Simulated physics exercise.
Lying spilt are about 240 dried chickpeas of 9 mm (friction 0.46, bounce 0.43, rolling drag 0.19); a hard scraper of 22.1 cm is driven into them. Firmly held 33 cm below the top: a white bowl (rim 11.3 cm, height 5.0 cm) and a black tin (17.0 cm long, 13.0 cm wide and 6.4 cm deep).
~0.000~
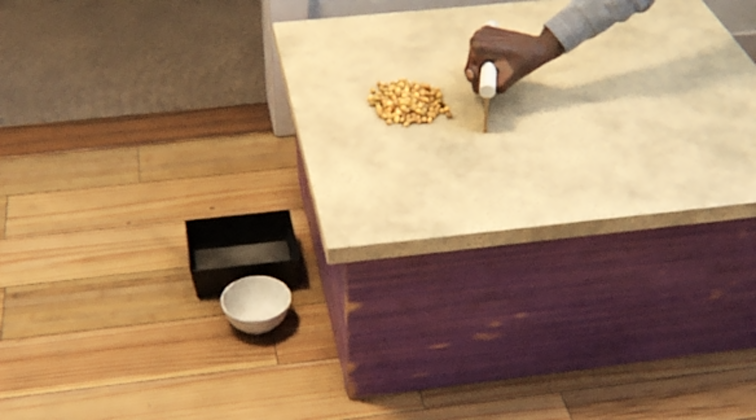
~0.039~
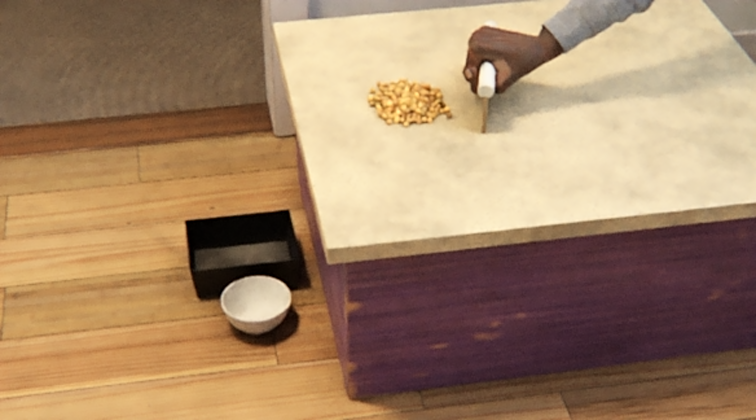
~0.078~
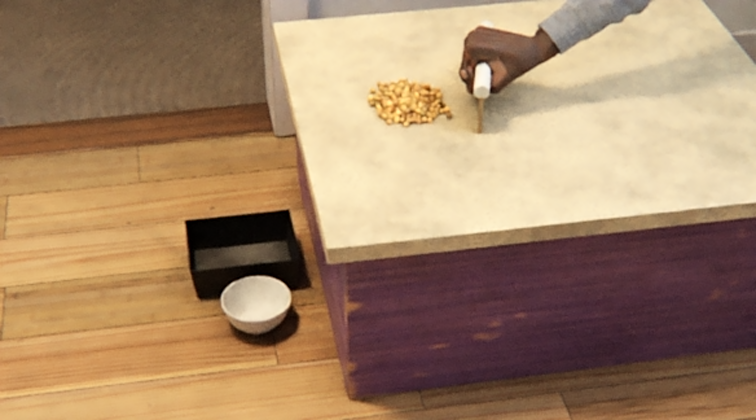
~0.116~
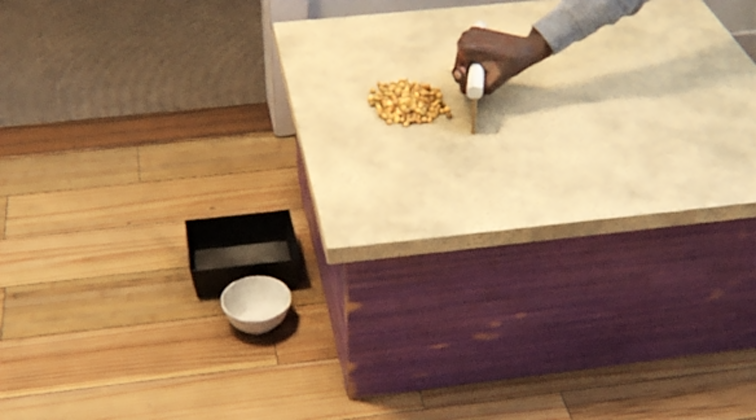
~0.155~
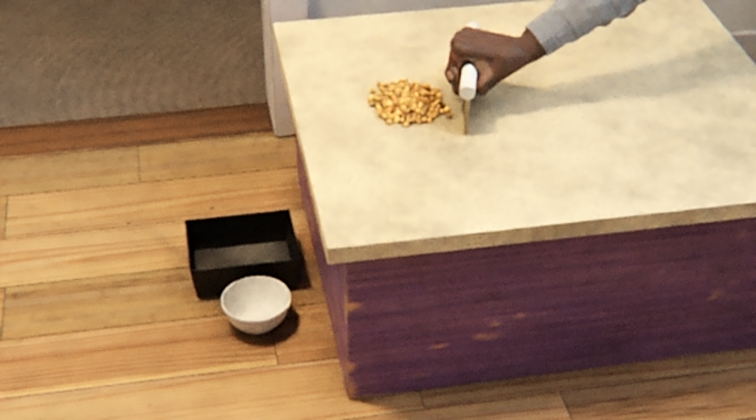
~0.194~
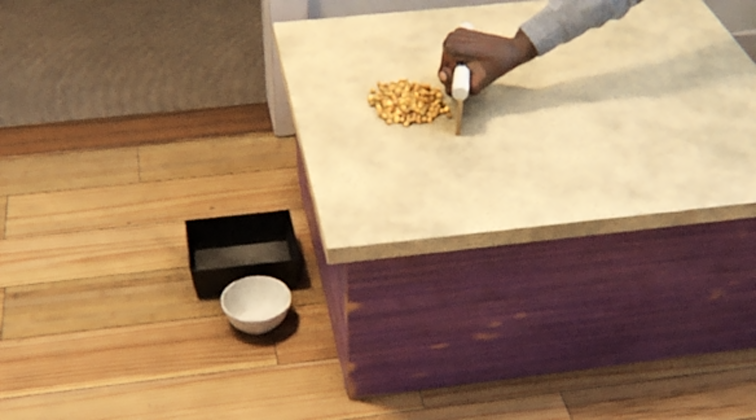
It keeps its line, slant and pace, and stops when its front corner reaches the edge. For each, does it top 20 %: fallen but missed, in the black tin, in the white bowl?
Share check for missed: Not more, for the black tin: More, for the white bowl: Not more.
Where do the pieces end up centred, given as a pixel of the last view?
I'd put it somewhere around (284, 262) in the last picture.
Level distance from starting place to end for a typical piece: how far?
22 cm.
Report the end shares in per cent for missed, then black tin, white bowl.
Missed: 5 %; black tin: 45 %; white bowl: 5 %.
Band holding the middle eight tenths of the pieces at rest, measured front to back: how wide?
Roughly 14 cm from front to back.
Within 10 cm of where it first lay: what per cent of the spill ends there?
0 per cent, about.
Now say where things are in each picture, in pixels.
Scraper from (487, 103) to (491, 38); moved 0.0 cm; 0 pieces shifted; middle of the spill at (408, 95); white bowl at (256, 298); black tin at (241, 239), in the first frame.
Scraper from (485, 104) to (490, 38); moved 0.2 cm; 0 pieces shifted; middle of the spill at (408, 95), in the second frame.
Scraper from (481, 104) to (486, 38); moved 0.9 cm; 0 pieces shifted; middle of the spill at (408, 95), in the third frame.
Scraper from (474, 104) to (480, 39); moved 2.0 cm; 0 pieces shifted; middle of the spill at (408, 95), in the fourth frame.
Scraper from (467, 105) to (473, 39); moved 3.2 cm; 0 pieces shifted; middle of the spill at (408, 95), in the fifth frame.
Scraper from (459, 106) to (466, 40); moved 4.4 cm; 0 pieces shifted; middle of the spill at (408, 95); white bowl at (256, 298); black tin at (241, 239). Its speed is about 0.30 m/s, in the sixth frame.
Then, at 0.56 s, scraper 15 cm from its start, spill 14 cm wide; still on top 100 %.
Then, at 0.93 s, scraper 27 cm from its start, spill 17 cm wide; off the edge, not caught 5 %, still on top 95 %.
Then, at 1.24 s, scraper 29 cm from its start, spill 18 cm wide; black tin 35 %, off the edge, not caught 15 %, still on top 45 %.
At rest (2.1 s), white bowl 5 %, black tin 45 %, fallen but missed 5 %, still on top 45 %.
